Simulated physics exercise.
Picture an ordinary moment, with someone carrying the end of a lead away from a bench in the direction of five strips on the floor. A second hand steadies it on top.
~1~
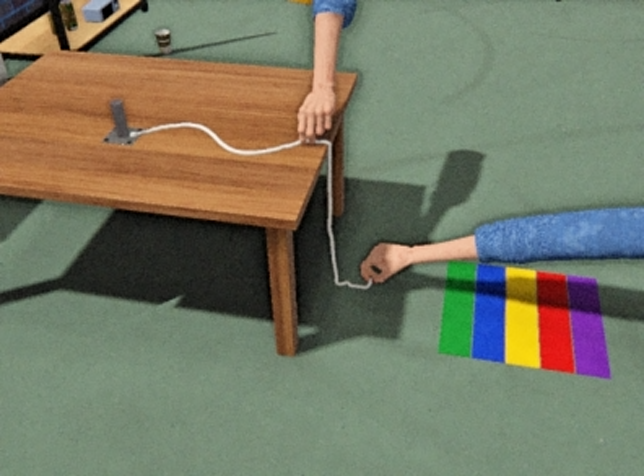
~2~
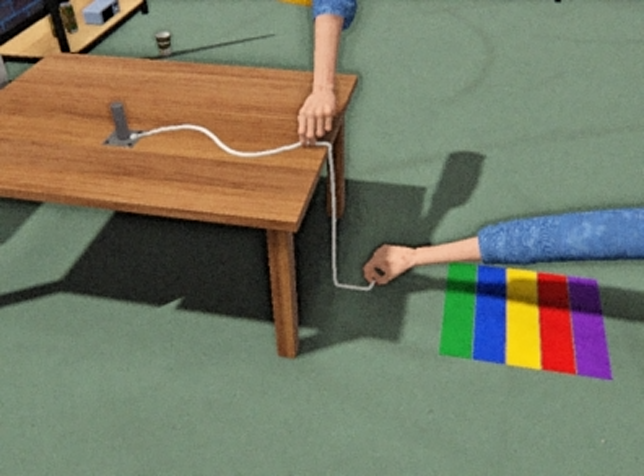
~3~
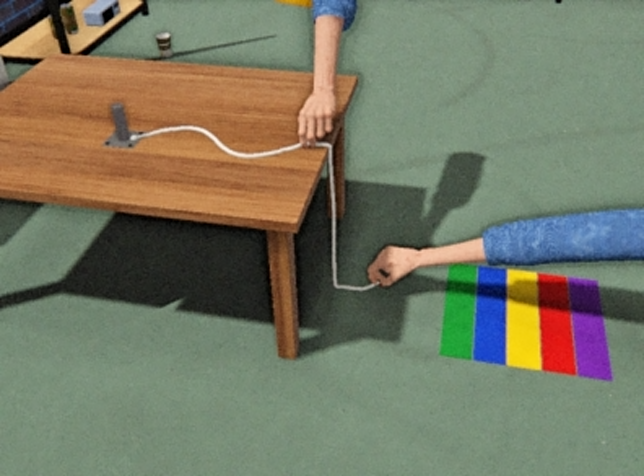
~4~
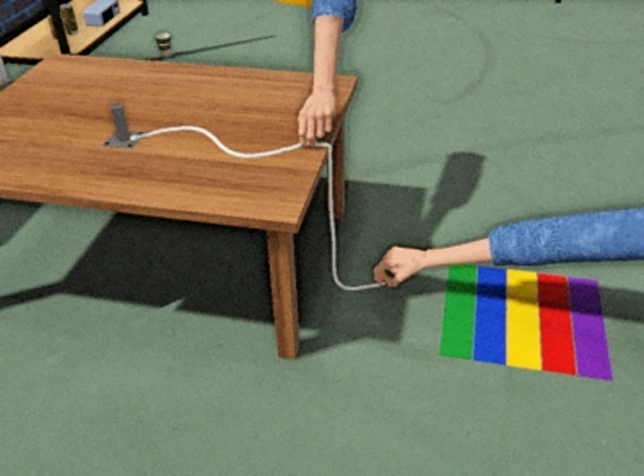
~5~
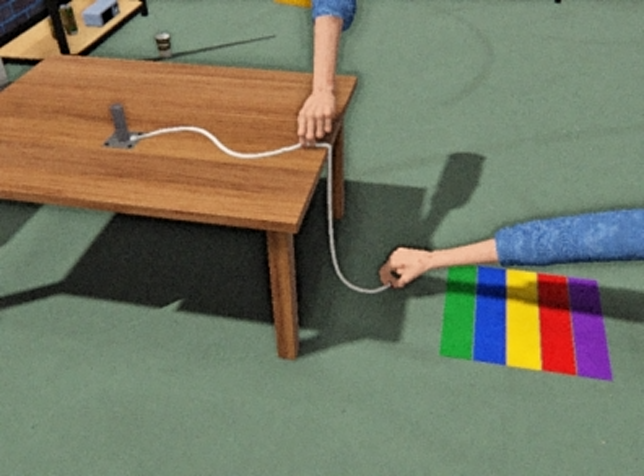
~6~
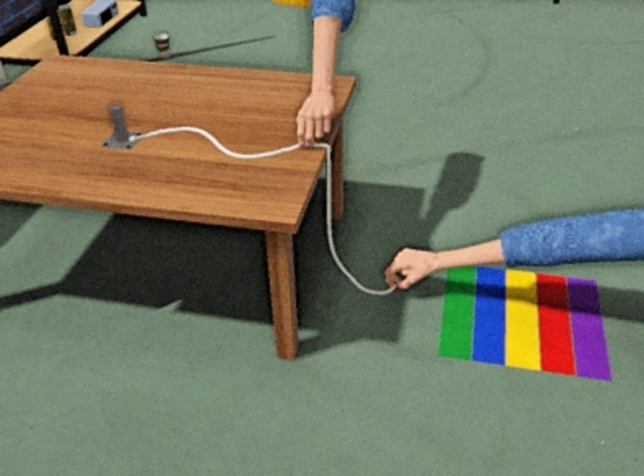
We see one hand resting on a white cord at a wooden table's edge while another hand, low beside the table, draws the cord's end slightly rightward toward five coloured strips on the green floor, the hanging section gradually slanting.
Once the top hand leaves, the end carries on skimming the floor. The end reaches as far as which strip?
As far as the yellow strip.
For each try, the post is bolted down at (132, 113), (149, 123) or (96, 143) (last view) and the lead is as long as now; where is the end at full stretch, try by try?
Per try, approx.: (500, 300); (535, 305); (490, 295).
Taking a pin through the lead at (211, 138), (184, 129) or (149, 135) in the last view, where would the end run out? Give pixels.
That would be (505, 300) for the first, (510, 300) for the second and (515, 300) for the third.
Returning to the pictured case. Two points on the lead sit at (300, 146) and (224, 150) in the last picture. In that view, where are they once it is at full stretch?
The first finishes about (333, 157) and the second about (249, 147).
Soon after, end near (460, 294); over green.
Then, end near (499, 299); over blue.
At full stretch, end near (521, 301); over yellow. It halts on the yellow strip.
